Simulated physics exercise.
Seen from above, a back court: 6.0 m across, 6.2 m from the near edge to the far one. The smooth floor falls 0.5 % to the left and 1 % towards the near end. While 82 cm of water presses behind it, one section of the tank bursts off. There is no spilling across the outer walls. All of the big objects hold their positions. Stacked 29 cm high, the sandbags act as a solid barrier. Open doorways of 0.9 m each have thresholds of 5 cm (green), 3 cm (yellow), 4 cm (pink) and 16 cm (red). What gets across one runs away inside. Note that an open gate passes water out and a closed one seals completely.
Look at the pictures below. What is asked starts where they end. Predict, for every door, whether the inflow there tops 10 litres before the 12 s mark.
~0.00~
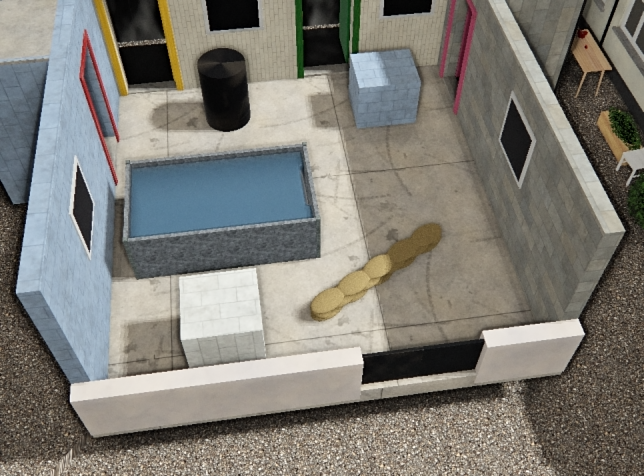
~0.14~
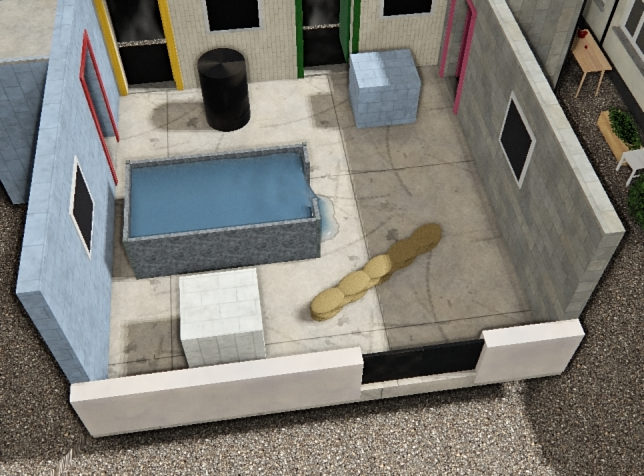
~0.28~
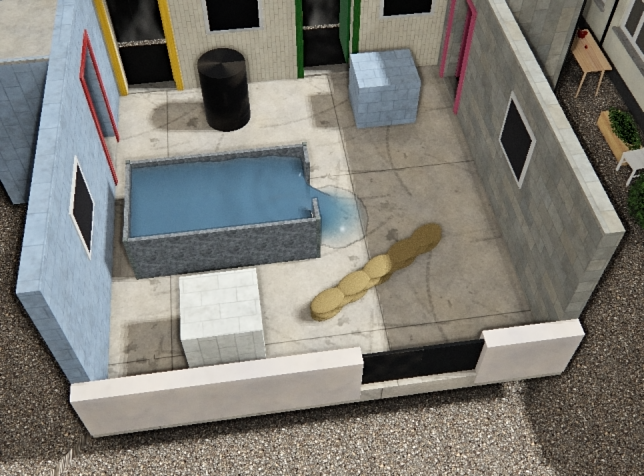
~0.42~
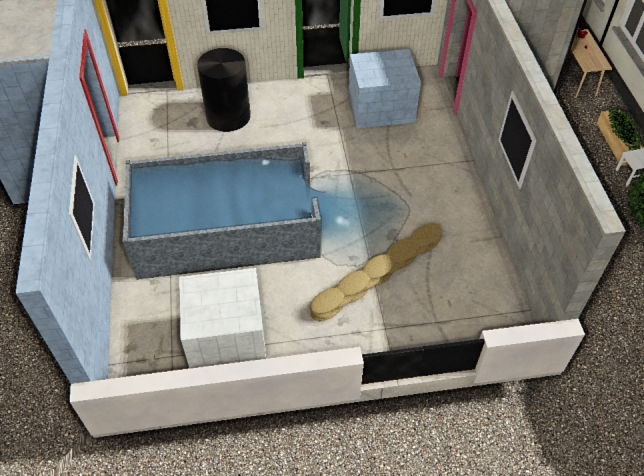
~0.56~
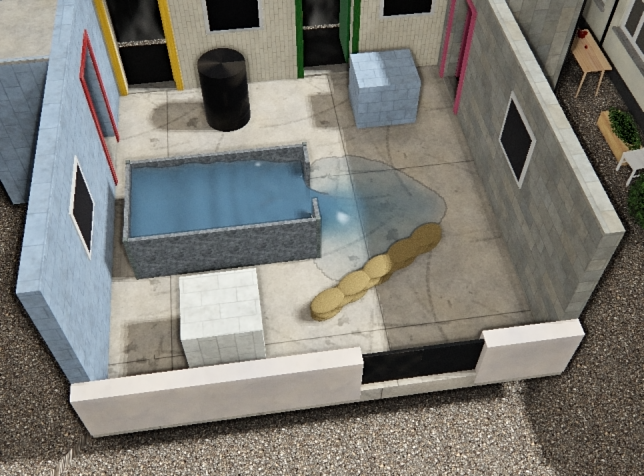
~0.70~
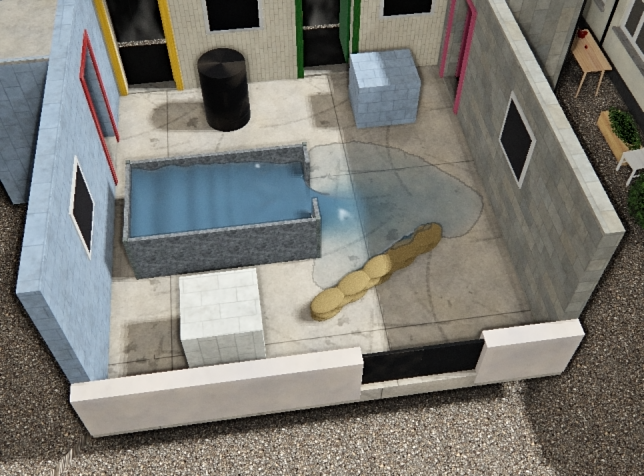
Prediction: At the green door it tops 10 litres; at the yellow door it tops 10 litres; at the pink door it tops 10 litres; at the red door it falls short of 10 litres.
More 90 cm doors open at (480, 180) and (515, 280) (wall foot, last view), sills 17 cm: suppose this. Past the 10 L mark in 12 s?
Well, the first is beyond the mark and the second is shy of the mark.
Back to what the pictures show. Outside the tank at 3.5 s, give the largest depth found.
About 33 cm at most.
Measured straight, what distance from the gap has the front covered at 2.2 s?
I'd say around 4.4 m from the gap.
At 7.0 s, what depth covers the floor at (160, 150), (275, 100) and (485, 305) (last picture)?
Approximately 3, 4 and 6 centimetres, going through them in turn.
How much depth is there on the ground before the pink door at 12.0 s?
7.0 cm.
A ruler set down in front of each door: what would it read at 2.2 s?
Depths in centimetres - green: 0, yellow: 0, pink: 12, red: 0.
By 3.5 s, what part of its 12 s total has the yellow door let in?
Share: ~ 0 %.
After 1.4 s water covers 25 % of the floor and is deepest (42 cm) near (484, 194); green door not reached, yellow door not reached, pink door not reached, red door not reached.
After 2.2 s water covers 40 % of the floor and is deepest (39 cm) near (481, 186); green door not reached, yellow door not reached, pink door 12 cm at the sill, 8 L in, red door not reached.
After 3.5 s water covers 55 % of the floor and is deepest (33 cm) near (441, 79); green door 5 cm at the sill, 0 L in, yellow door not reached, pink door 18 cm at the sill, 43 L in, red door not reached.
After 7.0 s water covers 95 % of the floor and is deepest (16 cm) near (438, 73); green door 8 cm at the sill, 13 L in, yellow door 5 cm at the sill, 3 L in, pink door 11 cm at the sill, 204 L in, red door 8 cm at the sill, 0 L in.
After 12.0 s water covers 95 % of the floor and is deepest (18 cm) near (108, 408); green door 4 cm at the sill, 19 L in, yellow door 7 cm at the sill, 34 L in, pink door 7 cm at the sill, 274 L in, red door 9 cm at the sill, 0 L in.
